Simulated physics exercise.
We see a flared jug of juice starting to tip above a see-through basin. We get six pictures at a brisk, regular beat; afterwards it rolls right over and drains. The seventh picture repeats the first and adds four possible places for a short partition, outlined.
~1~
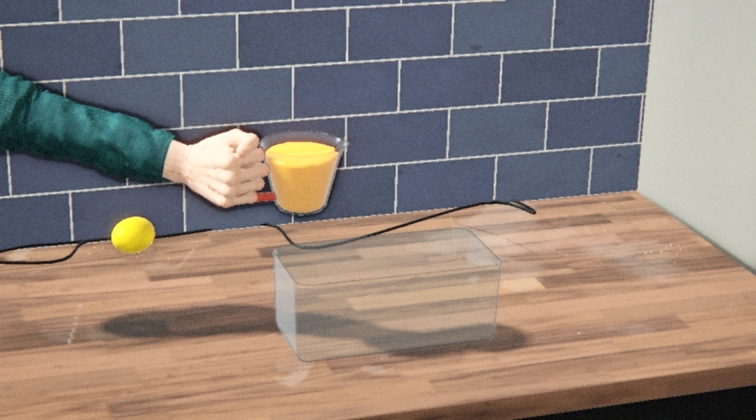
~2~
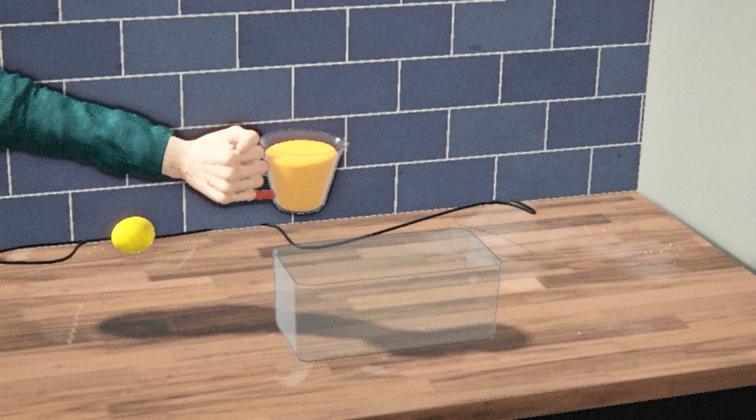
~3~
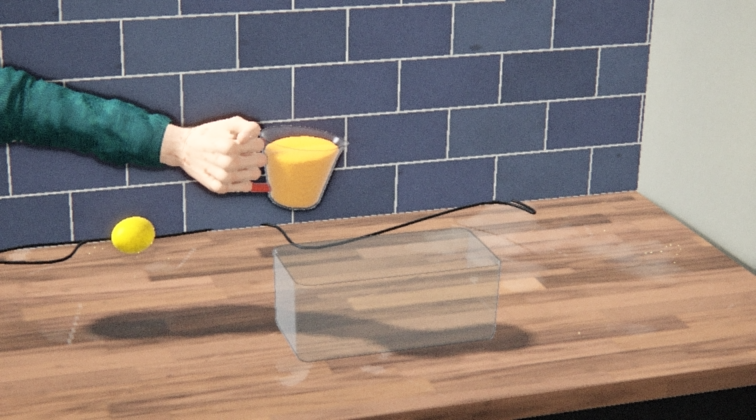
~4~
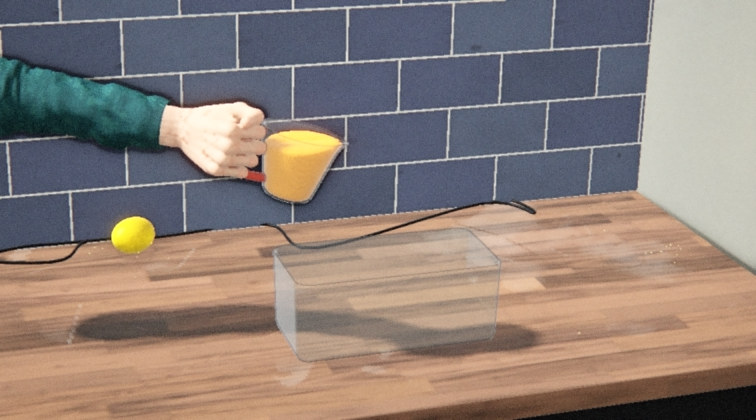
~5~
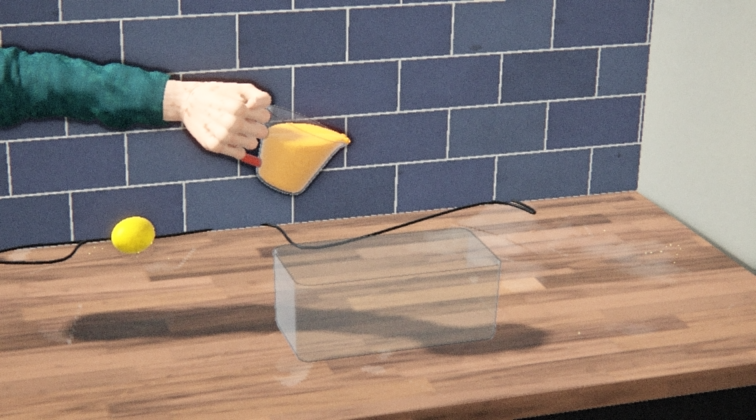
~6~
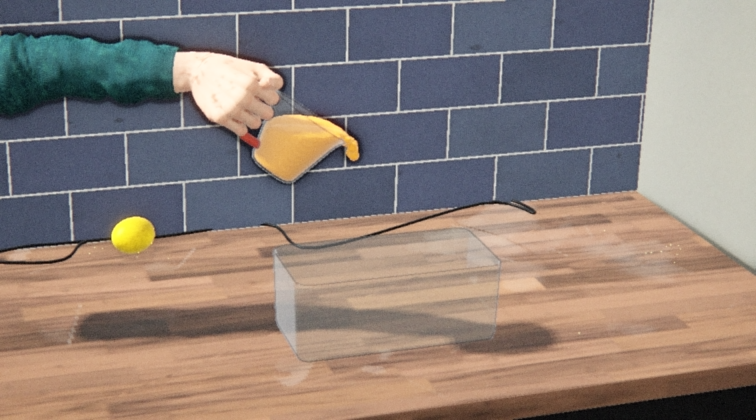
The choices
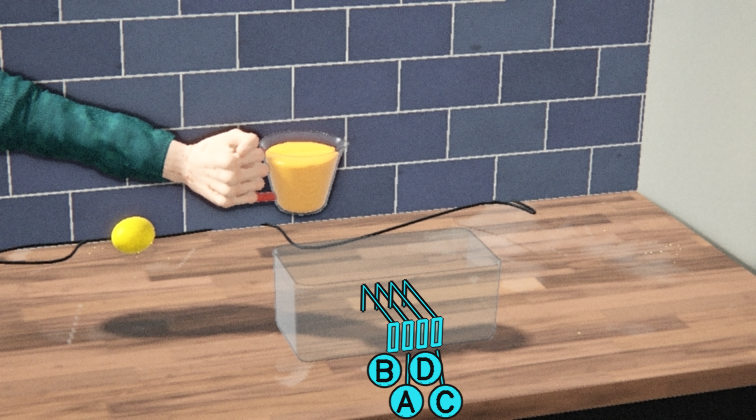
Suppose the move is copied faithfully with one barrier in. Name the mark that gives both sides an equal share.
C beats the others.
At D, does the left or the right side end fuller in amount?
More ends on the right.
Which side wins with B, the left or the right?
The right side.
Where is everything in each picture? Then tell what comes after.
In the first picture, upright, lip at (347, 142); basin from (296, 361) to (494, 336); nothing has left yet.
In the second picture, upright, lip at (347, 142); nothing has left yet.
In the third picture, tipped about 7°, lip at (347, 142); nothing has left yet.
In the fourth picture, tipped about 14°, lip at (346, 142); nothing has left yet.
In the fifth picture, tipped about 25°, lip at (346, 142); juice is over the lip, down to (346, 142).
In the sixth picture, tipped about 37°, lip at (346, 142); juice is over the lip, down to (352, 156).
In cyan, A at (408, 354); B at (394, 356); C at (437, 350); D at (422, 352).
With A, about 9 % ends left of the wall and 88 % right of it; 3 % is lost outside.
With B, about 8 % ends left of the wall and 90 % right of it.
With C, about 49 % ends left of the wall and 48 % right of it; 3 % is lost outside.
With D, about 18 % ends left of the wall and 80 % right of it.
